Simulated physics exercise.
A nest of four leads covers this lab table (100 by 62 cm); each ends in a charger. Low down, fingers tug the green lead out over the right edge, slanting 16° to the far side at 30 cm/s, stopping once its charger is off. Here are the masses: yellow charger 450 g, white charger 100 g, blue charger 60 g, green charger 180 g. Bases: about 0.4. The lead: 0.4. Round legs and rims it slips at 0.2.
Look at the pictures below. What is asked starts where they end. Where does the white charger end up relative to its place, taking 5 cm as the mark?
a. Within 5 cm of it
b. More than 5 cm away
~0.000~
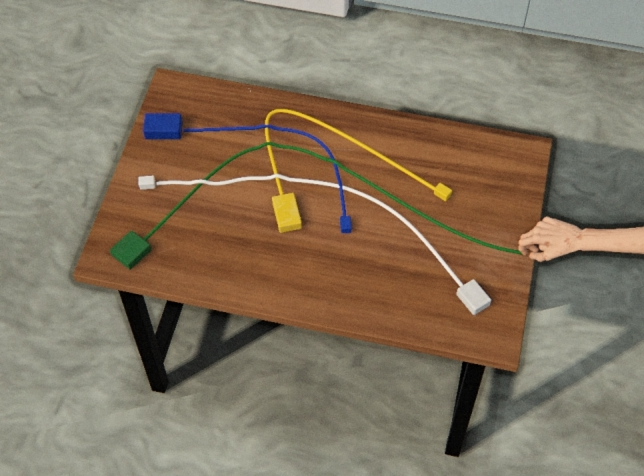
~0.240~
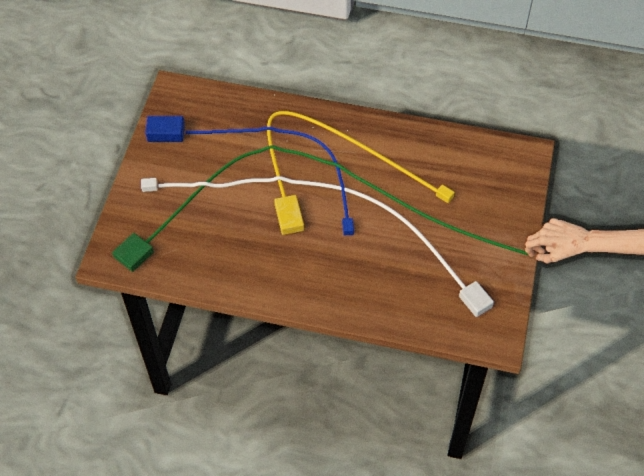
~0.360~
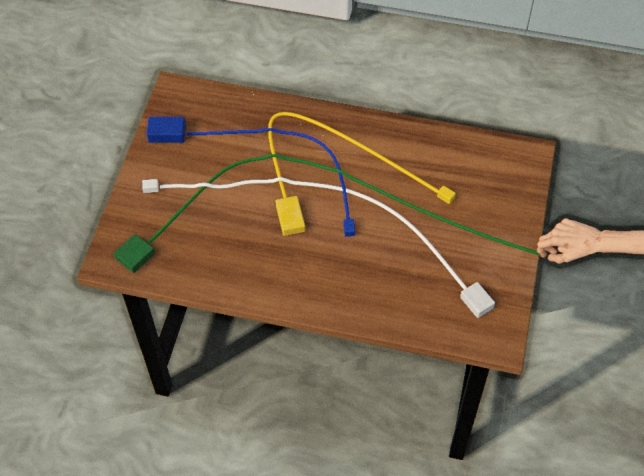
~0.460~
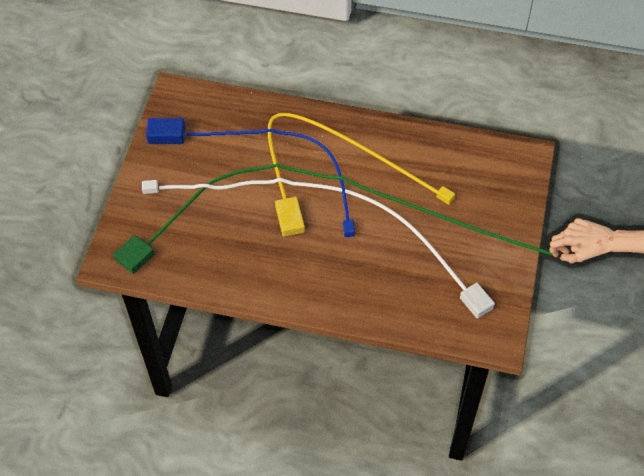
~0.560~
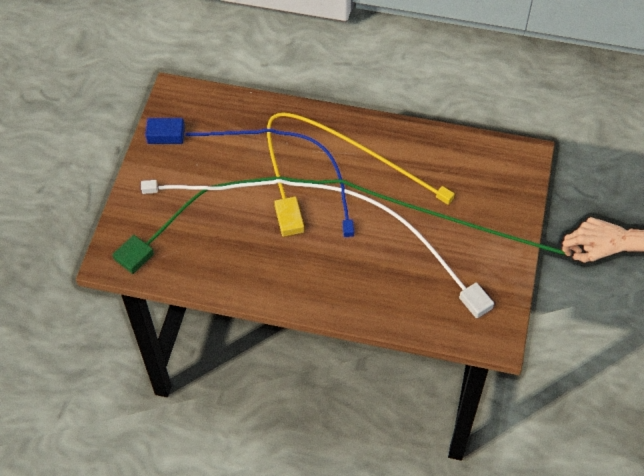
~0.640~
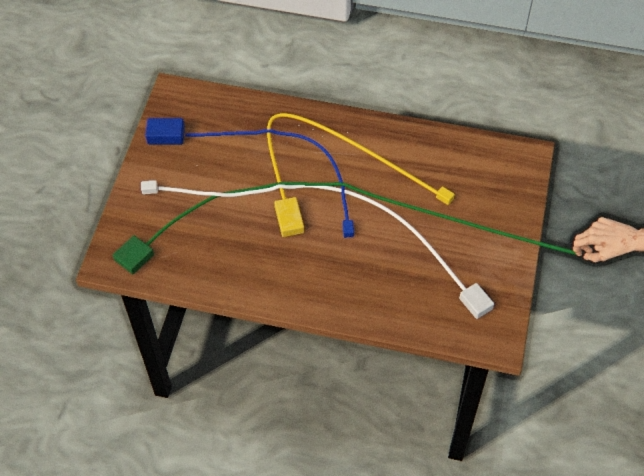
Option b: More than 5 cm away.
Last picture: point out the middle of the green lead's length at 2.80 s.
The halfway point lies around pixel (621, 222).
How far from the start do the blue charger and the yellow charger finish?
Start to finish: Blue charger 60 centimetres, yellow charger 6 centimetres.
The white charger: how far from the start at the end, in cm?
Well, roughly speaking, the white charger goes over the edge.
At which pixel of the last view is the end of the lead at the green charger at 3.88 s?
(532, 223) or thereabouts.
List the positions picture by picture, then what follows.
Shows, white charger (474, 294); crossings (198, 179) white over green, (266, 123) blue over yellow, (267, 145) green over yellow, (276, 178) white over yellow, (335, 164) green over blue, (340, 186) blue over white; green lead runs through (399, 201) (326, 159) (245, 152) (176, 208); grip (527, 254), in the first picture.
Shows, green lead runs through (329, 163) (179, 211); grip (534, 255), in the second picture.
Shows, green lead runs through (335, 170) (180, 212); grip (545, 255), in the third picture.
Shows, green lead runs through (342, 178) (179, 213); grip (558, 255), in the fourth picture.
Shows, green lead runs through (350, 185) (179, 213); grip (571, 254), in the fifth picture.
Shows, white charger (477, 298); green lead runs through (444, 216) (358, 190) (271, 186) (182, 216); grip (581, 254), in the sixth picture.
At 1.7 s, the green lead's tail end at (256, 212); green charger 26 cm off its start, white plug 2 cm off its start.
At 2.8 s, the green lead's tail end at (393, 196); green charger 57 cm off its start, white plug 22 cm off its start, yellow charger 6 cm off its start.
At 3.9 s, the green lead's tail end at (532, 223); green charger 87 cm off its start at (516, 219), white plug 58 cm off its start at (397, 194), blue plug 19 cm off its start at (433, 221).
At 5.0 s, the green lead has left the top; white charger over the edge, green charger over the edge, white plug over the edge.
At 5.5 s, the green lead has left the top; white charger over the edge, green charger over the edge, white plug over the edge, blue plug over the edge.
